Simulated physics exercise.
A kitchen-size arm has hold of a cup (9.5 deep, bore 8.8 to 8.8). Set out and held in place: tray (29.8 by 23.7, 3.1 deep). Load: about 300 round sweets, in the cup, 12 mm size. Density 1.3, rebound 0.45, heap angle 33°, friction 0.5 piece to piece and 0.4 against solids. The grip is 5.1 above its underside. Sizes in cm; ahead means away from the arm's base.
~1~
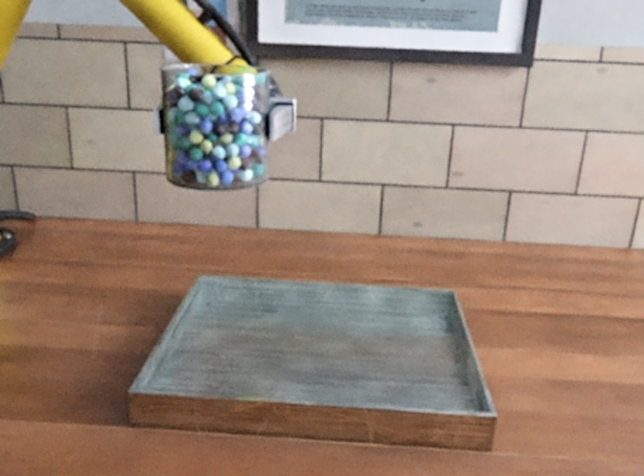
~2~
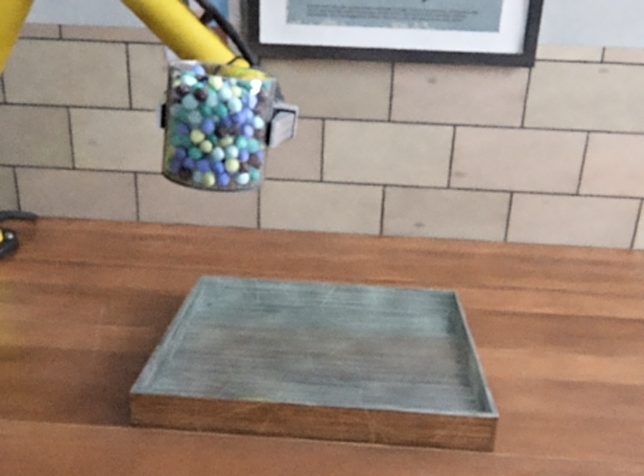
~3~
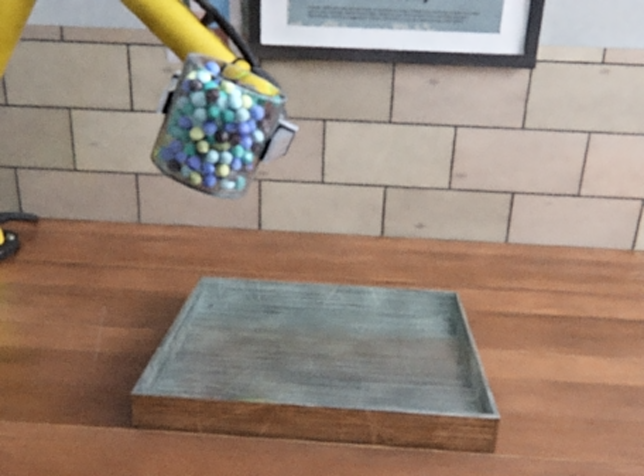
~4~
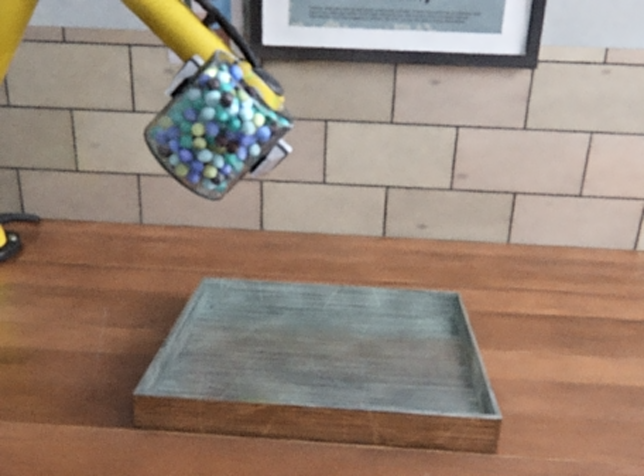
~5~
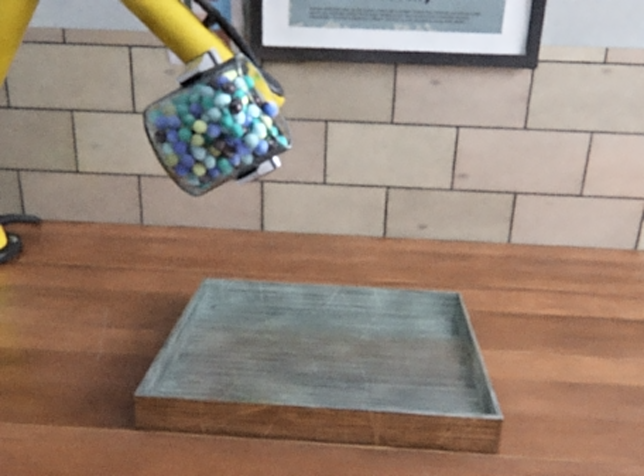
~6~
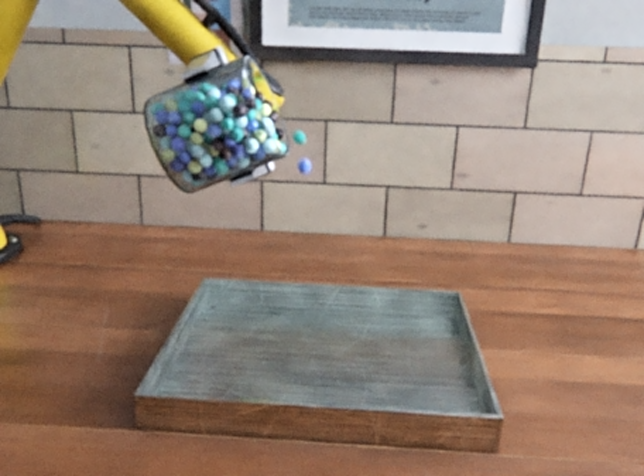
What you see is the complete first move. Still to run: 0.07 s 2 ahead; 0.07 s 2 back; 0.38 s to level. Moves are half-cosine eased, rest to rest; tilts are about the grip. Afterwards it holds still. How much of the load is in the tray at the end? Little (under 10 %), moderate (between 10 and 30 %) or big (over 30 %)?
A moderate share, between 10 and 30 %, ends in the tray.
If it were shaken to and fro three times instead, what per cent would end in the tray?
Then about 35 per cent.
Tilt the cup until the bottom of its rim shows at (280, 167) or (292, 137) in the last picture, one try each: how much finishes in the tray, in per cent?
Some 40 and 10 per cent.
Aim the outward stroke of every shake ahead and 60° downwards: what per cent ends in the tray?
About 5 per cent.
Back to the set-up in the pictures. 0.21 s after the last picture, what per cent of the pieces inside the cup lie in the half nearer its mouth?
Roughly 50 per cent.
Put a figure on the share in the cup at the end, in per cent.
Roughly 80 per cent.
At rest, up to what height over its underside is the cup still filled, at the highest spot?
About 9.5 cm.
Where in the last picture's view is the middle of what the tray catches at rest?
At about (381, 361).
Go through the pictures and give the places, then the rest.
Cup middle at (217, 127), level; upper third of the load around (217, 101), from x 170 to 260, top at y 75; 299 in the cup, in the first frame.
Cup middle at (218, 127), tilted 6° forward; upper third of the load around (214, 101), from x 175 to 265, top at y 75, in the second frame.
Cup middle at (218, 128), tilted 23° forward; upper third of the load around (214, 104), from x 165 to 275, top at y 70, in the third frame.
Cup middle at (219, 128), tilted 43° forward; upper third of the load around (218, 105), from x 160 to 280, top at y 70, in the fourth frame.
Cup middle at (218, 128), tilted 60° forward; upper third of the load around (218, 104), from x 160 to 280, top at y 75, in the fifth frame.
Cup middle at (218, 127), tilted 66° forward; upper third of the load around (212, 106), from x 160 to 305, top at y 85; 298 in the cup, 1 in flight or on a rim, in the sixth frame.
Then, 0.21 s after the last picture, tilted 61° forward, highest piece 26 above the table; 254 in the cup, 2 in the tray, 43 in flight or on a rim.
Then, 0.42 s after the last picture, tilted 11° forward, highest piece 29 above the table; 243 in the cup, 52 in the tray, 4 in flight or on a rim.
Then, 0.72 s after the last picture, level, highest piece 28 above the table; 243 in the cup, 56 in the tray.
Then, 1.77 s after the last picture, level, highest piece 28 above the table; 243 in the cup, 56 in the tray.
Final count, 243 in the cup, 56 in the tray. That is 19 % in the tray.
